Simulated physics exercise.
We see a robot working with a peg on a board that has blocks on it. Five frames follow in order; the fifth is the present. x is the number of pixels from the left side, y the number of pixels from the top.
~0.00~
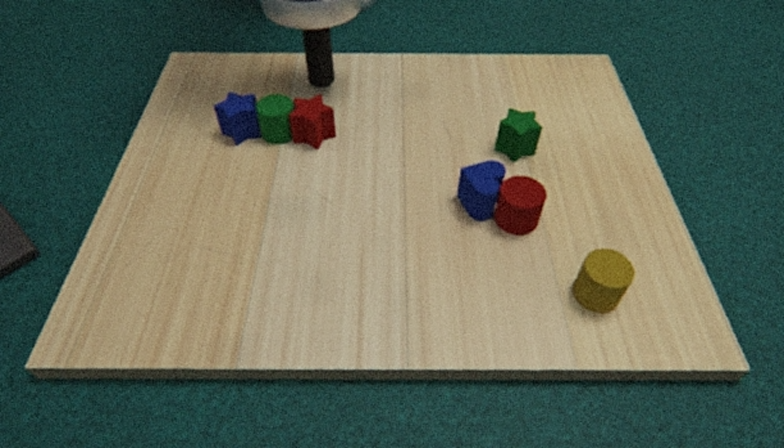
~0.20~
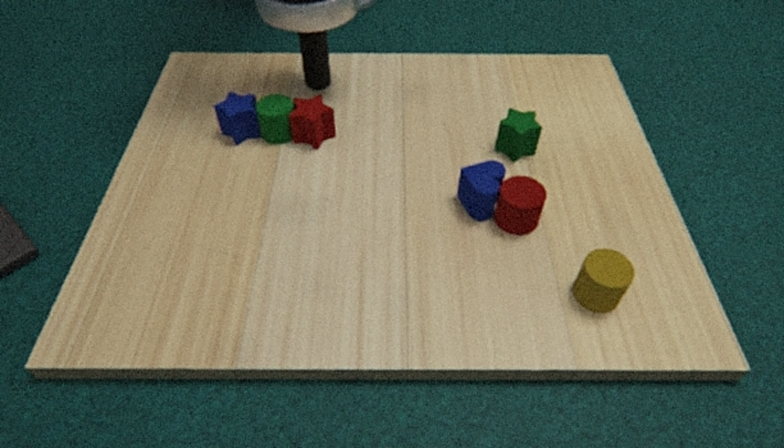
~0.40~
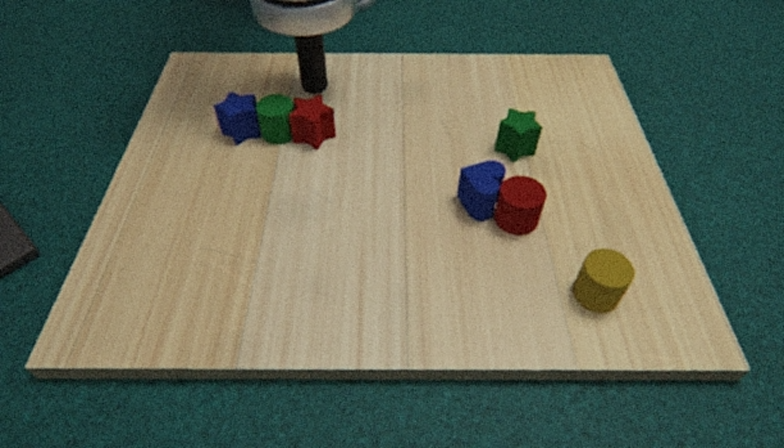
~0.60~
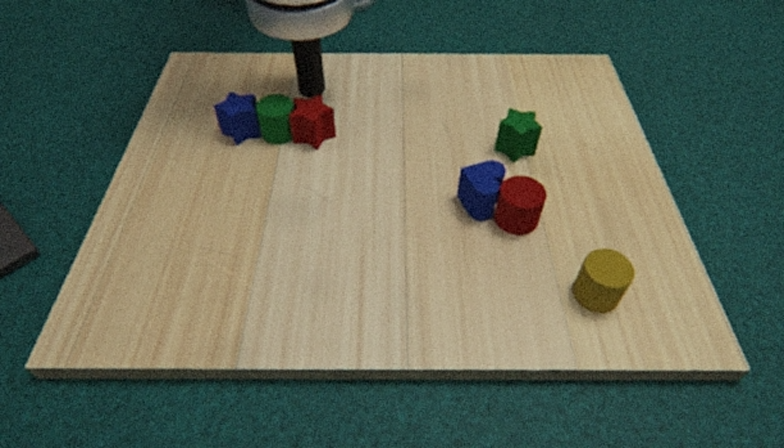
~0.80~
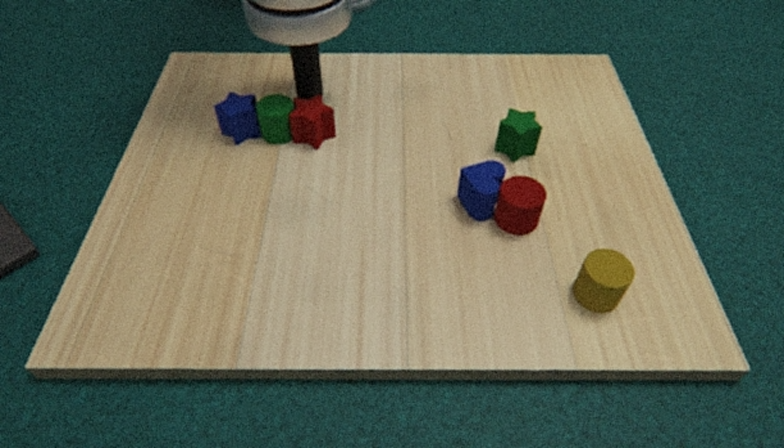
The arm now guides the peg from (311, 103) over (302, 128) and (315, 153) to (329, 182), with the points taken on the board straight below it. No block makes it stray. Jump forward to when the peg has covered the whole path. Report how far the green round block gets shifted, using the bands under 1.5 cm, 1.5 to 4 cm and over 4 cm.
Its displacement is between 1.5 and 4 cm.
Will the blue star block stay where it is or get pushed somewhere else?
By the last moment of the path, the blue star block has stayed put.
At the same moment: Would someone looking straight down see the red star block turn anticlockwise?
I'd say yes.
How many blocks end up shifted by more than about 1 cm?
Of all the blocks, two travel more than a centimetre.
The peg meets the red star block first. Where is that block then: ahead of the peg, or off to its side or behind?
The red star block is leading.
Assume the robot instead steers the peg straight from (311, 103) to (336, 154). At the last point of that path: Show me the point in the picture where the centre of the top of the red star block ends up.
I'd say the red star block ends with its top centre at (308, 140).
What follows on the original path. One third of the way, peg at (302, 121); green round block at (269, 113); red star block at (314, 116), turned 25° anticlockwise.
Two thirds of the way, peg at (314, 147); green round block at (269, 116); red star block at (330, 142), turned 25° anticlockwise.
At the end, peg at (328, 174); blue star block in place; green round block at (269, 116); red star block at (348, 170), turned 30° anticlockwise.
